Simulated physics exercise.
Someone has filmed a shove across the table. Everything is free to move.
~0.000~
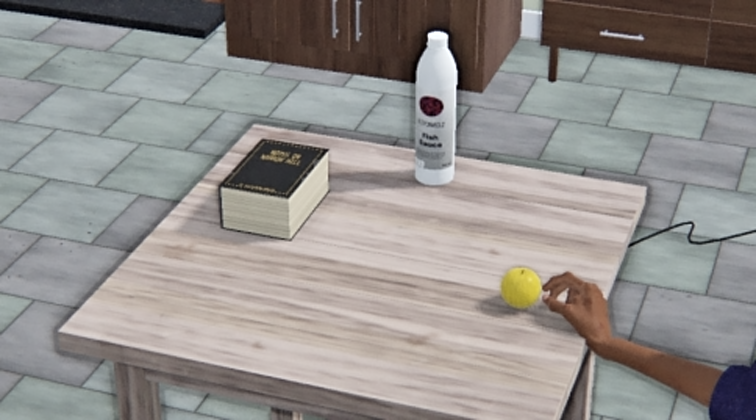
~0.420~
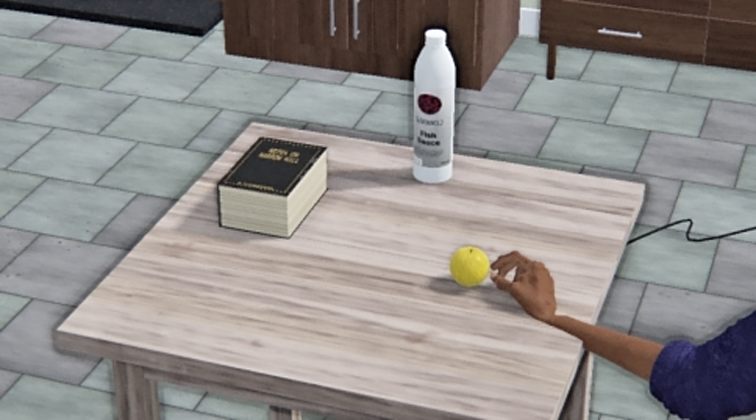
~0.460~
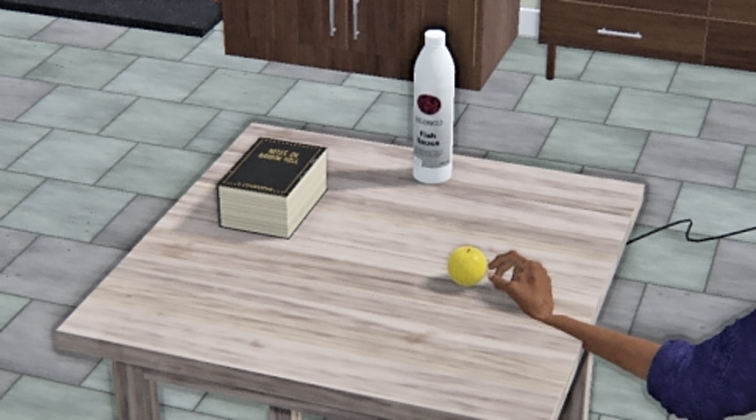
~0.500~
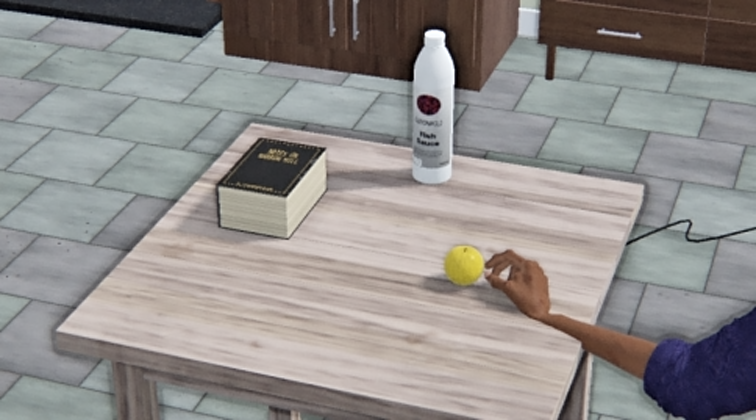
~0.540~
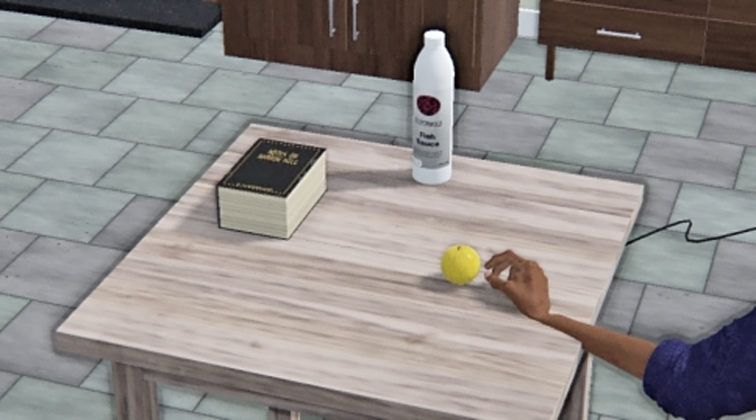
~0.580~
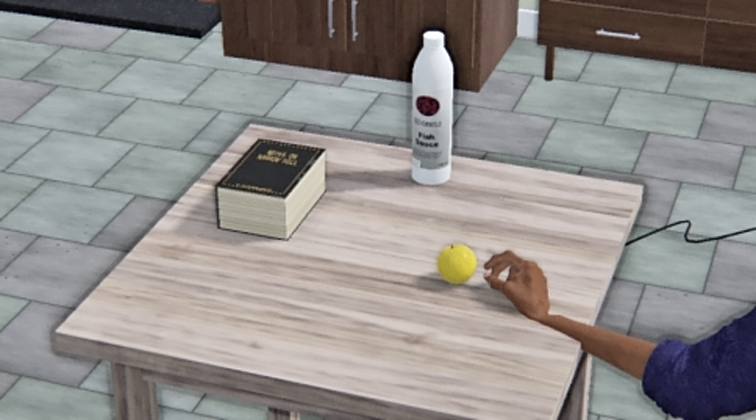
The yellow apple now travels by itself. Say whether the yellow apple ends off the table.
The yellow apple remains on top.
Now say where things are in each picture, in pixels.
In the first frame, under the hand; yellow apple (521, 288).
In the second frame, under the hand; yellow apple (470, 267).
In the third frame, under the hand; yellow apple (467, 266).
In the fourth frame, yellow apple (464, 265).
In the fifth frame, yellow apple (461, 264).
In the sixth frame, yellow apple (456, 264).
After 0.78 s, yellow apple shifted about its own width near (443, 258).
After 1.18 s, yellow apple shifted about its own width near (423, 251).
In the end (2.0 s), moved from the start, yellow apple. At the end, from the last picture's camera, yellow apple near (414, 248).
